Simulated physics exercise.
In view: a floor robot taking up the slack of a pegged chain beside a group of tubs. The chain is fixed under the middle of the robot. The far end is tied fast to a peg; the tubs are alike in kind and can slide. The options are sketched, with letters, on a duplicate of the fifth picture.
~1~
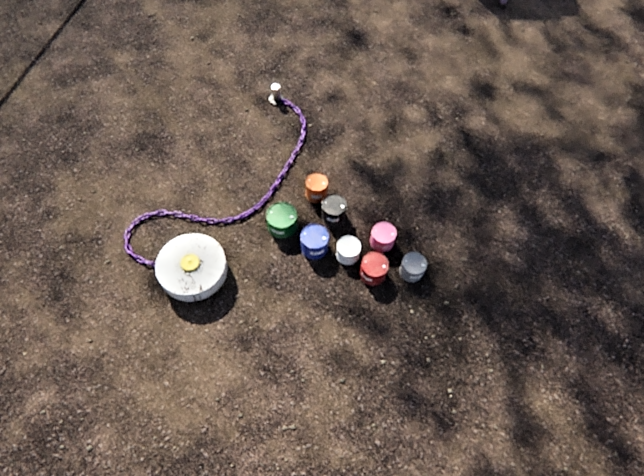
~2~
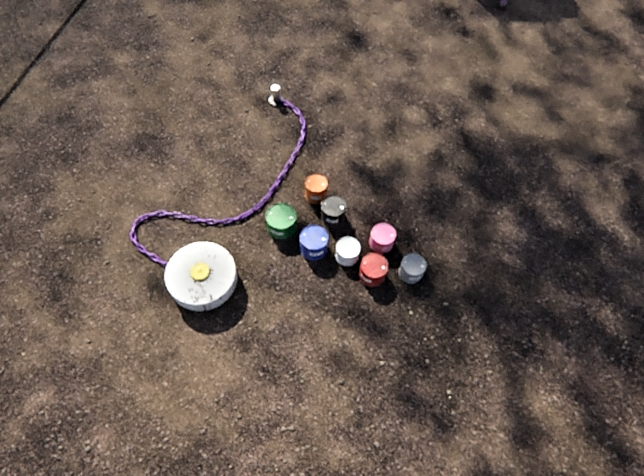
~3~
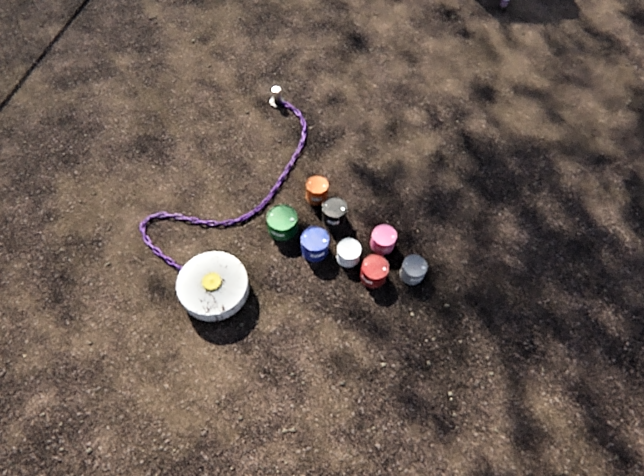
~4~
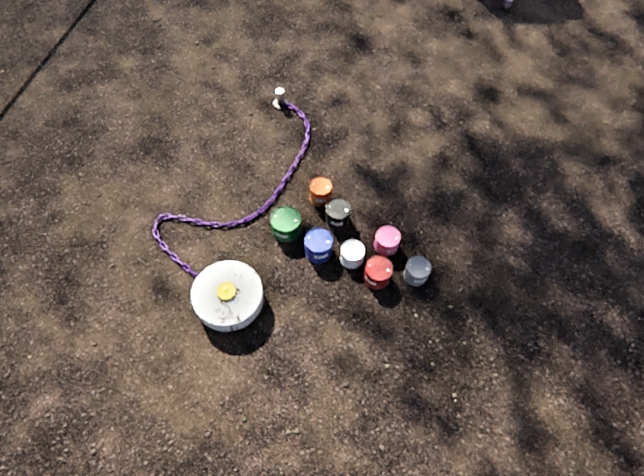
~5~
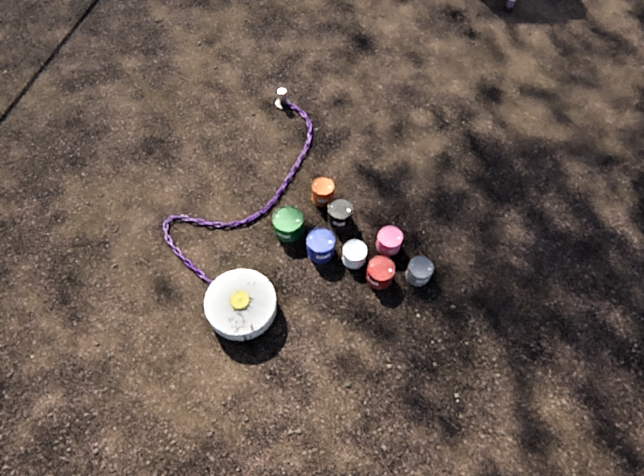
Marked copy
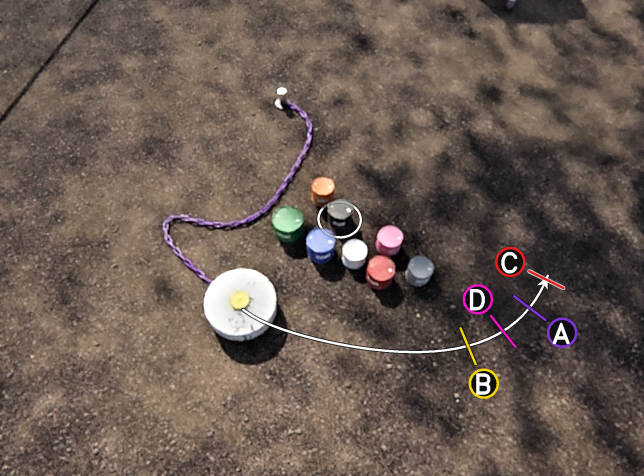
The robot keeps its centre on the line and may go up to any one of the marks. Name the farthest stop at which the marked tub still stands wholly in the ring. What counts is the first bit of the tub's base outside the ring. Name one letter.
A is the last safe stop.
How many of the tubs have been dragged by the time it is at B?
The count is none.
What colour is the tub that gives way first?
Green.
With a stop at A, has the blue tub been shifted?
Yes.
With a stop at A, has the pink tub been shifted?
By then, no.
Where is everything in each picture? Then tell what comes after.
In the first picture, pink tub (383, 237); red tub (374, 269); blue tub (315, 242).
In the second picture, robot (202, 277); black tub (333, 211).
In the third picture, robot (214, 287); orange tub (317, 191).
In the fourth picture, robot (228, 296); peg (281, 98).
In the fifth picture, robot (241, 305); pink tub (389, 241); red tub (380, 273); blue tub (321, 246).
On the copy, A at (530, 308); B at (468, 346); C at (546, 280); D at (503, 331); the ring at (340, 219); the route from (243, 310) via (422, 352) to (548, 275).
On A. First, robot (346, 341); black tub (340, 214).
Then, robot (460, 345); black tub (340, 214).
Finally, robot (534, 303); red tub (385, 264); blue tub (335, 235); black tub (342, 214); green tub (315, 217); the black tub is still in its ring.
By contrast, B is safe but short; C drags the ringed tub to (358, 210); D is safe but short.
